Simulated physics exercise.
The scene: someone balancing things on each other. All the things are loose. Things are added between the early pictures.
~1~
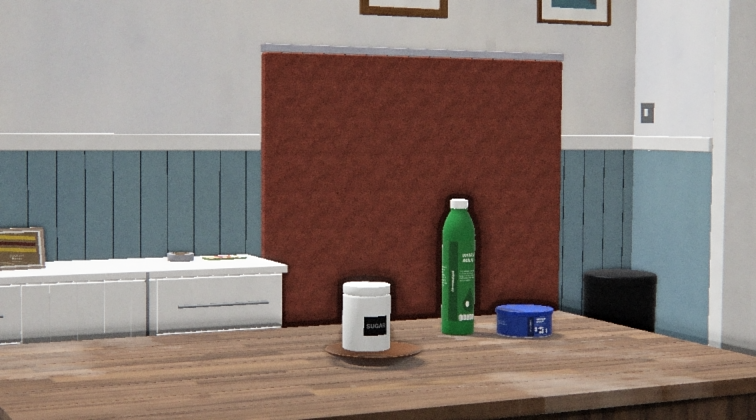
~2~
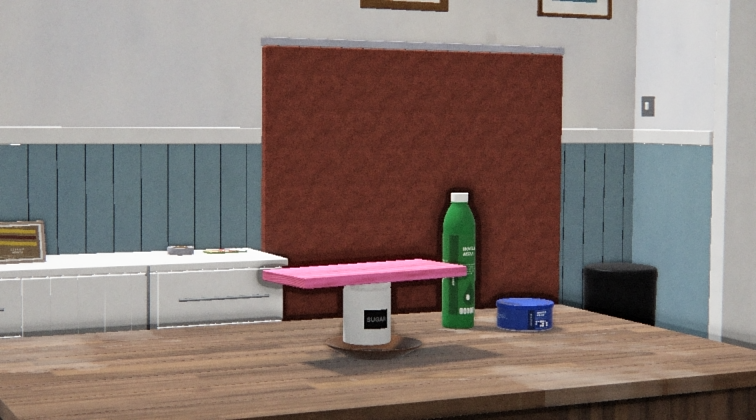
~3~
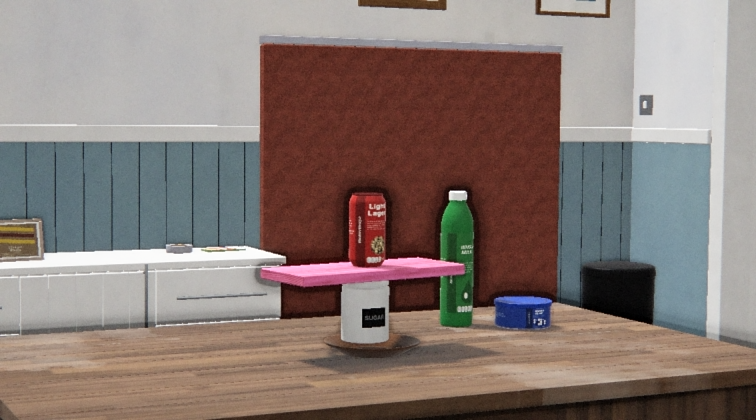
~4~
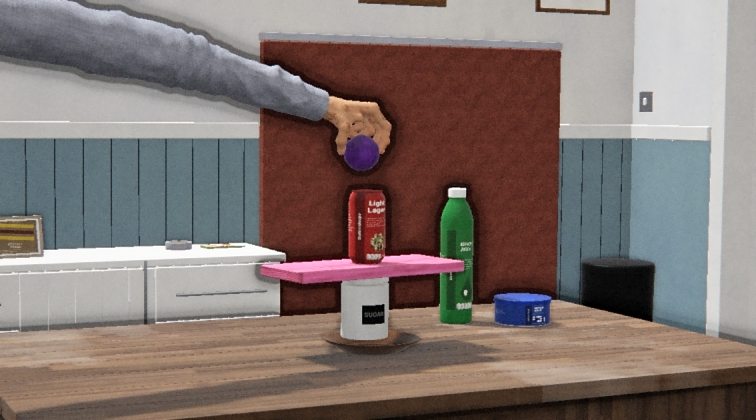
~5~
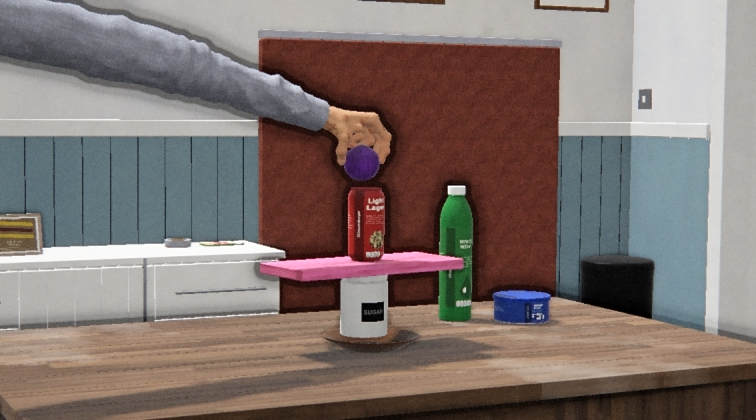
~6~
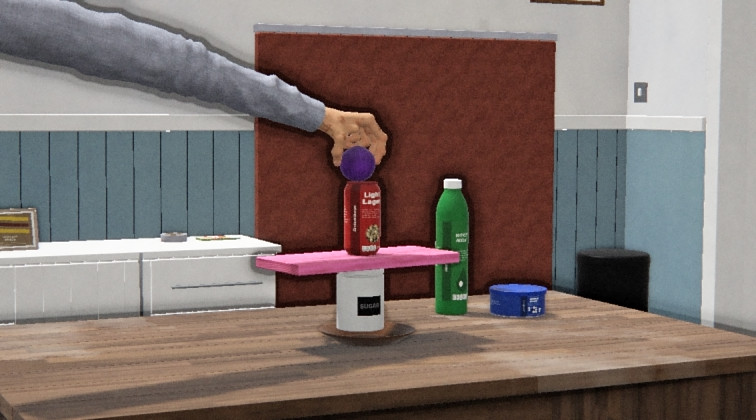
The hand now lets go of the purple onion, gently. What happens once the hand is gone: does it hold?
The pile keeps its balance.
Then, 0.30 s after the last picture, nothing has stirred.
Then, 1.10 s after the last picture, purple onion resting near (357, 165).
At rest, all 7 in place. Seen from the same camera at the end, purple onion near (357, 165). The pile stays up.
